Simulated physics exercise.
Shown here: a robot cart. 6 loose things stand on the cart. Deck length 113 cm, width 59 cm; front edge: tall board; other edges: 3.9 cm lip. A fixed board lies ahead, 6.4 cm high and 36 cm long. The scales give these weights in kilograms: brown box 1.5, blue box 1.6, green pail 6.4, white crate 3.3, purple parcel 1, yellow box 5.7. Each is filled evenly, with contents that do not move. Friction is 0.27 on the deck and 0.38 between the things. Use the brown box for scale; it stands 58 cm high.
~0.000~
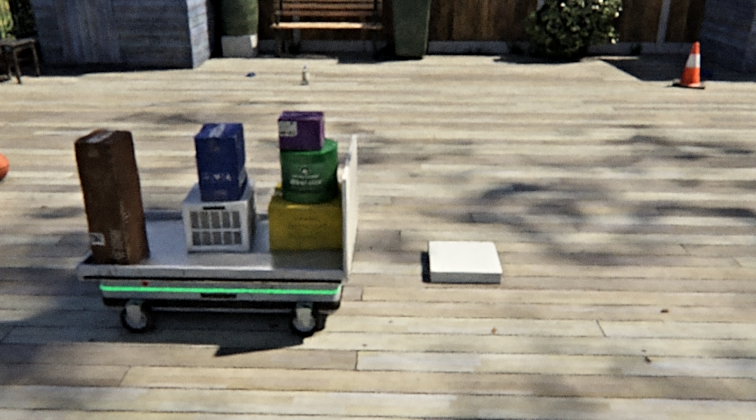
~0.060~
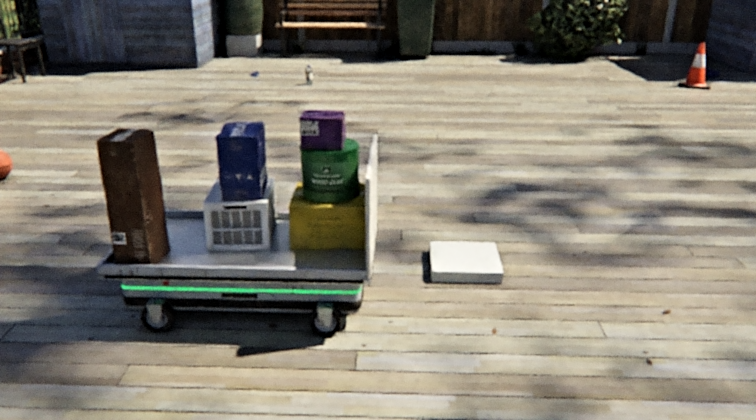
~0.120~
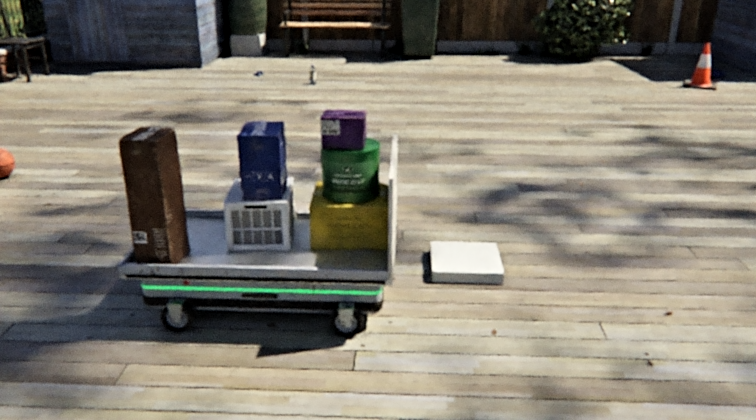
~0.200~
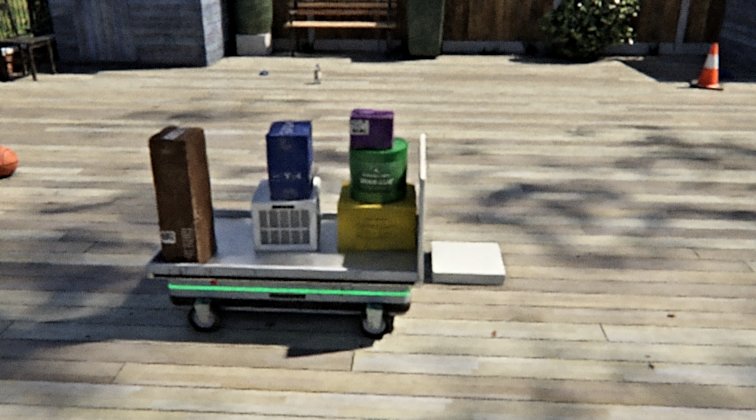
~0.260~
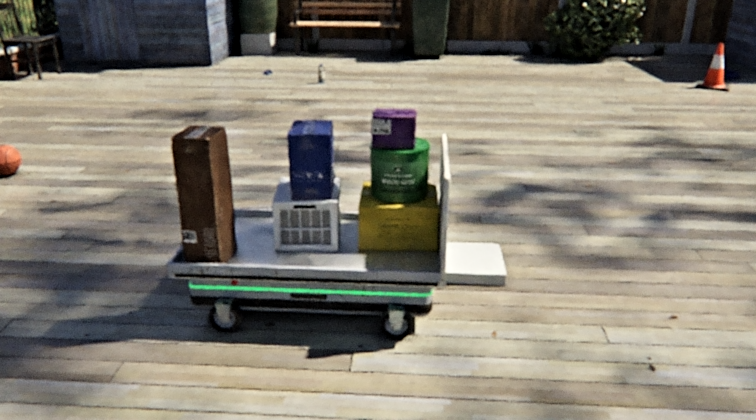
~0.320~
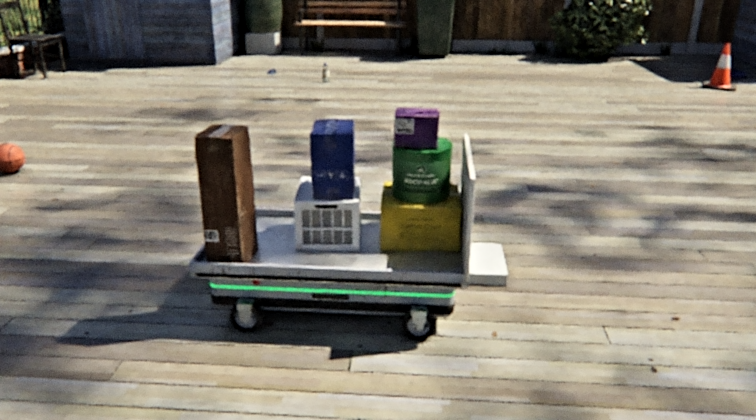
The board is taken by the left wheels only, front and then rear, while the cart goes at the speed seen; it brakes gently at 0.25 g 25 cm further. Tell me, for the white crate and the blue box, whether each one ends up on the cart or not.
In order: The white crate rides it out. The blue box gets shed.
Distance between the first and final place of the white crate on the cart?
Roughly 8 centimetres.
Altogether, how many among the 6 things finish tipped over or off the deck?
The answer: 4.
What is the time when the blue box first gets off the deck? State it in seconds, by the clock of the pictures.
Around 1.5 s on the clock.
After 0.62 s, cart 99 cm along; blue box 6° off upright near (424, 165); white crate moved 6 cm near (425, 219); purple parcel 25° off upright.
After 1.02 s, cart 163 cm along; purple parcel now off the deck; blue box 17° off upright near (589, 168); white crate 13° off upright near (570, 213).
After 1.42 s, cart 222 cm along; brown box and green pail now off the deck; blue box 51° off upright; white crate moved 8 cm near (706, 231).
After 1.92 s, cart 246 cm along, stopped; blue box now off the deck; white crate moved 8 cm; yellow box moved 2 cm.
In the end (3.1 s), off the deck, brown box, blue box, green pail and purple parcel; the other 2 under 10 cm from the start.
